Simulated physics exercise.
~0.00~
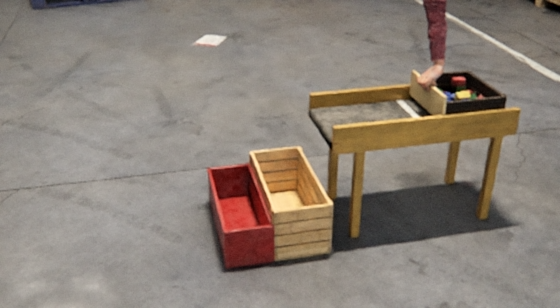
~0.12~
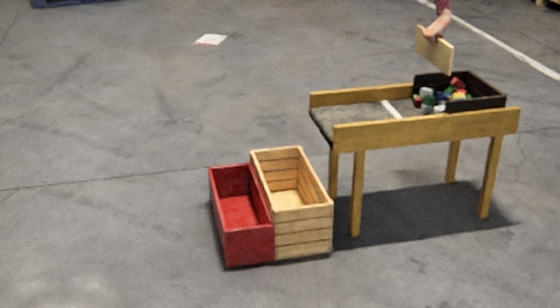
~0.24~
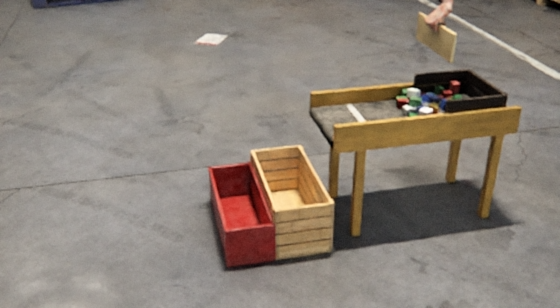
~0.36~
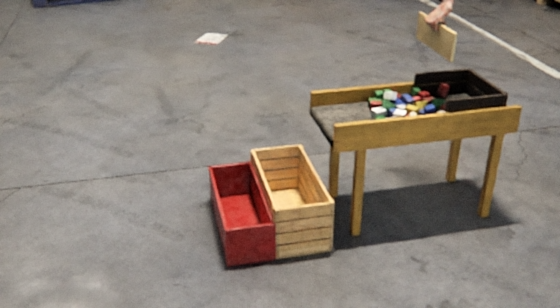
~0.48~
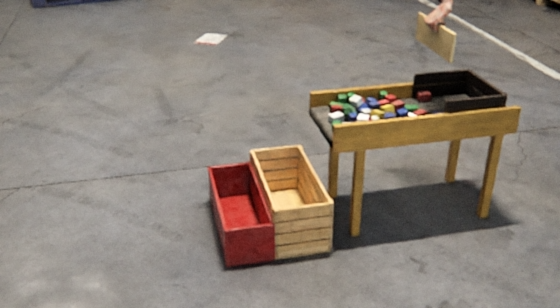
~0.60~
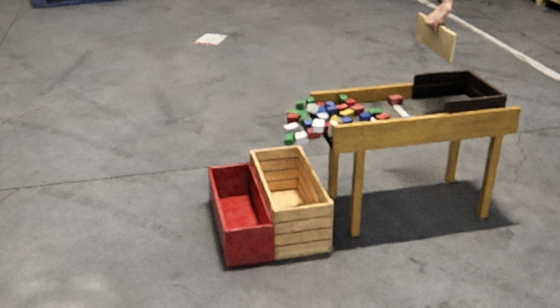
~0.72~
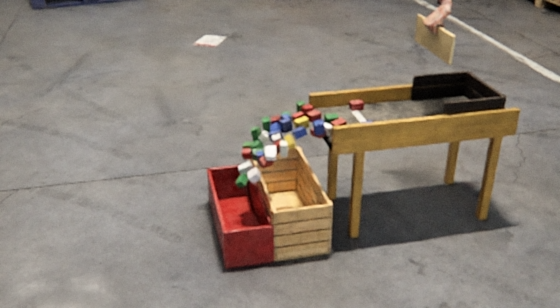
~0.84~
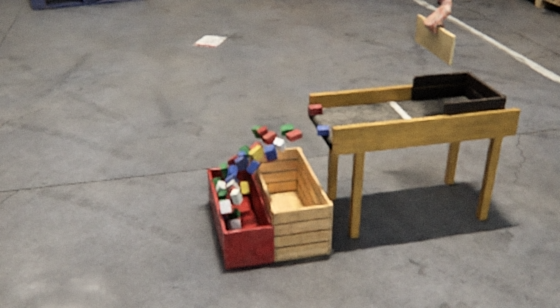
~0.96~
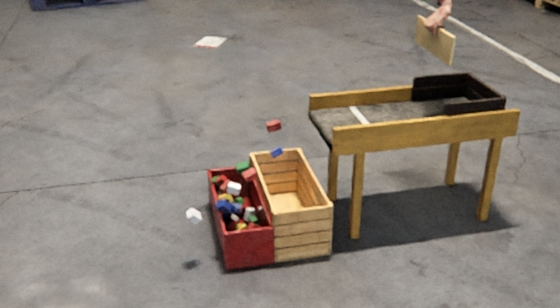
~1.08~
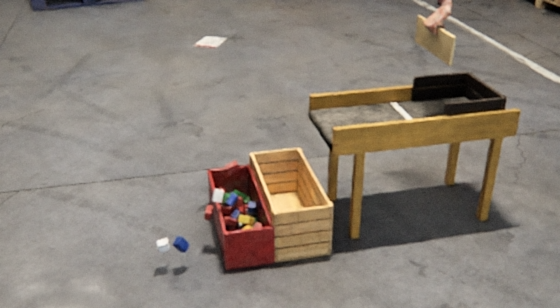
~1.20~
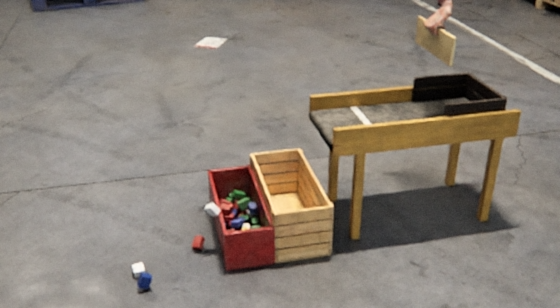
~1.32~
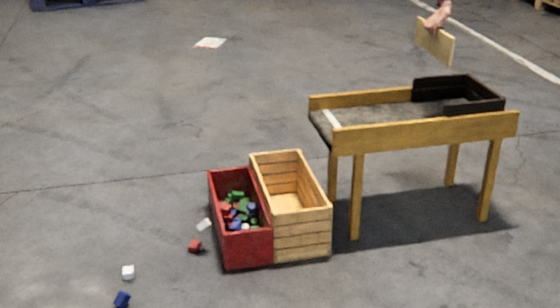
To begin with, a hand holds a wooden gate in front of colourful toy bricks in a black pen on a raised belt, with a wooden box and a red tote on the floor to the left. The hand lifts the gate, and the bricks ride left along the belt in a loose cluster. They spill off the end in a stream, sailing over the wooden box and tumbling into the red tote. A few stragglers follow, and some bricks bounce or fall past the tote. Finally, most rest in the red tote, a few lie on the floor, and the wooden box looks empty.
